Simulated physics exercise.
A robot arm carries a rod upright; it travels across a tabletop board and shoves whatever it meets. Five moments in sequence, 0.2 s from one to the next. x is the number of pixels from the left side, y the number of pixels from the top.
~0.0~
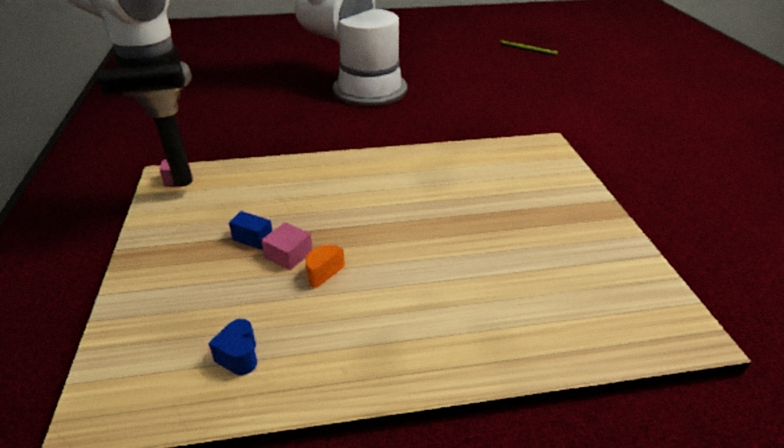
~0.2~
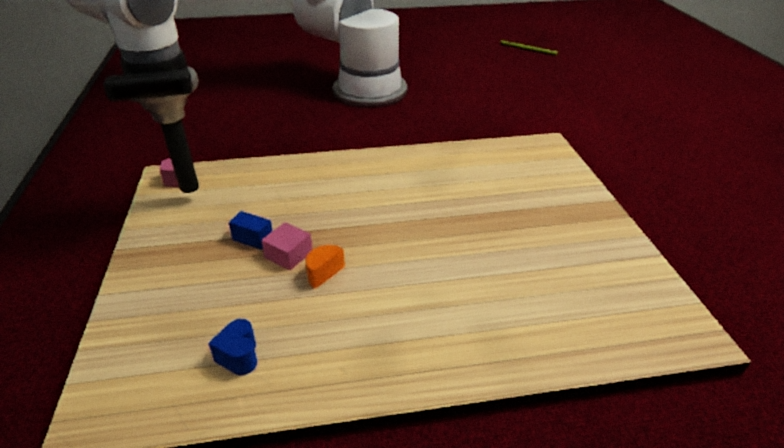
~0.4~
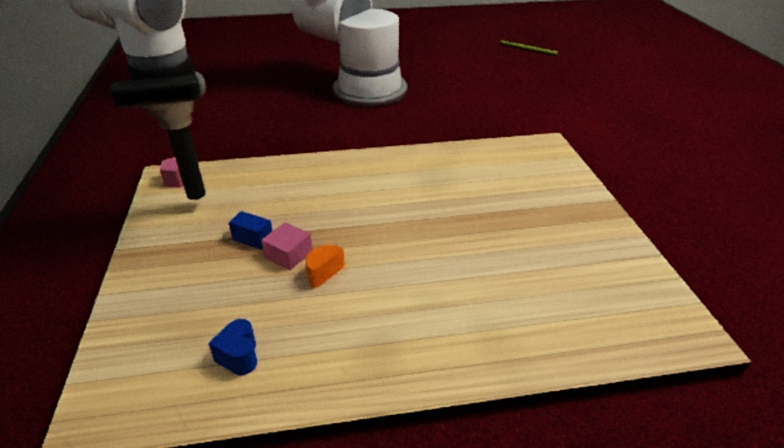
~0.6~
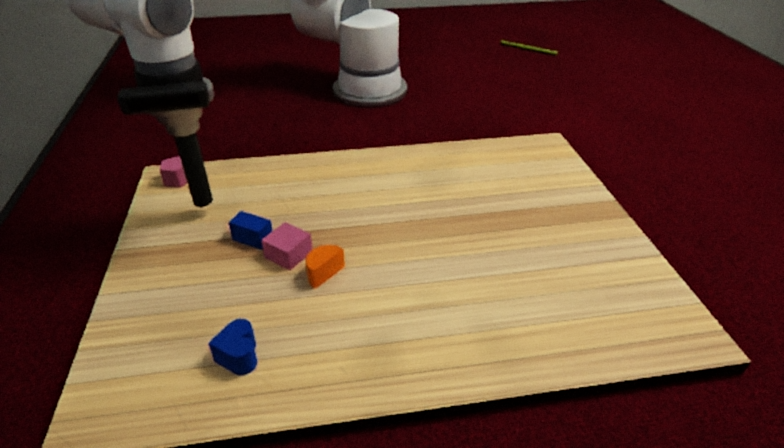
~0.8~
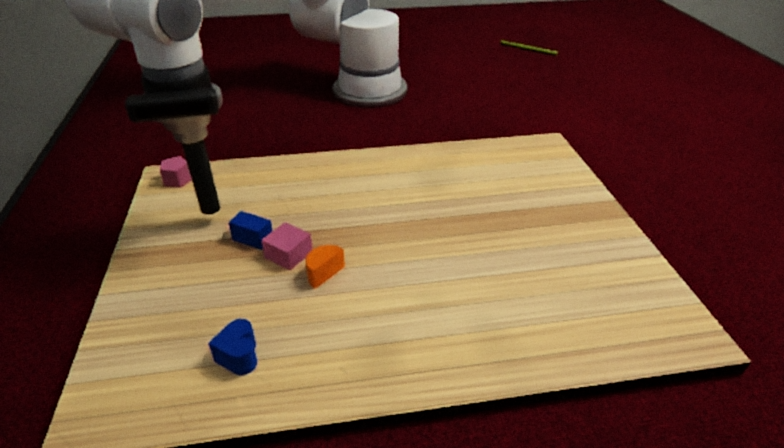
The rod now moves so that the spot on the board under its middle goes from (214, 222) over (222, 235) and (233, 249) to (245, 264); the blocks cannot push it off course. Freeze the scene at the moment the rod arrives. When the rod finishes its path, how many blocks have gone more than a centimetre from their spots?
It moves one block.
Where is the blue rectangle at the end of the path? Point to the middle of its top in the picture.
It is going to be at (262, 226).
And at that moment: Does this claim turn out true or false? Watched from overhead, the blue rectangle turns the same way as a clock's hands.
That claim is false.
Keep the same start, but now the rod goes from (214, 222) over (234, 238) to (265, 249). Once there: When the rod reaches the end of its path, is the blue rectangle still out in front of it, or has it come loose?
The rod still has it in front.
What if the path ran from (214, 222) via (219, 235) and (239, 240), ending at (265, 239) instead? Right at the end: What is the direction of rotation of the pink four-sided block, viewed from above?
From the top, the block rotates clockwise.
What follows on the original path. One third of the way, rod (219, 223); nothing pushed yet.
Two thirds of the way, rod (230, 237); blue rectangle (259, 224), turned 40° anticlockwise; pink four-sided block (289, 236).
At the end, rod (242, 251); blue rectangle (262, 226), turned 60° anticlockwise; pink four-sided block (289, 236).
